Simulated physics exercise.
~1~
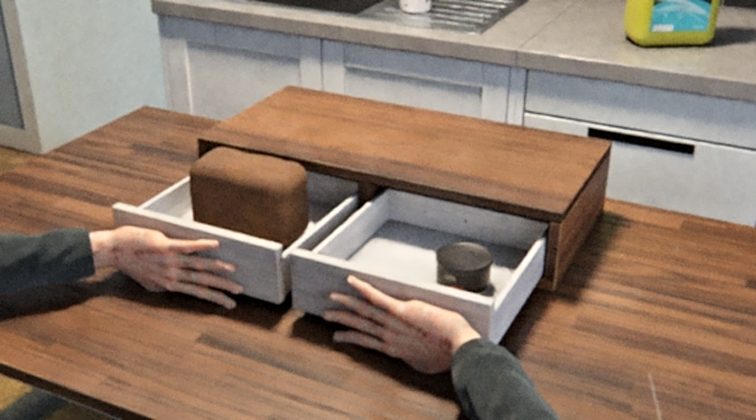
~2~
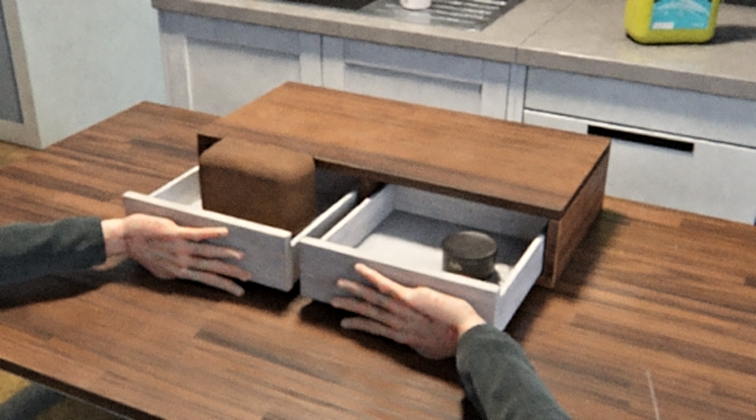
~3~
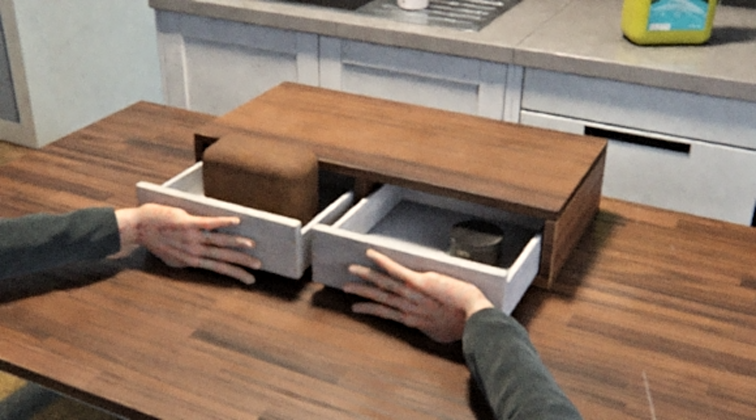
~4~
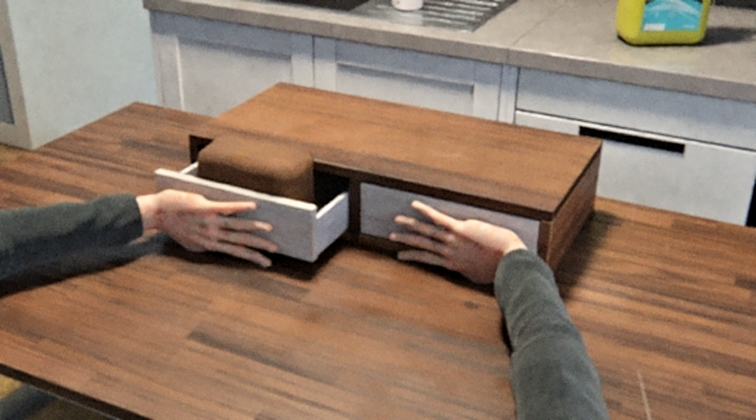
In the video, two hands slowly push a pair of open drawers into a wooden chest on a table, the left holding a brown loaf and the right a black pot. The right drawer closes flush, while the left stays partly open with the loaf still visible.
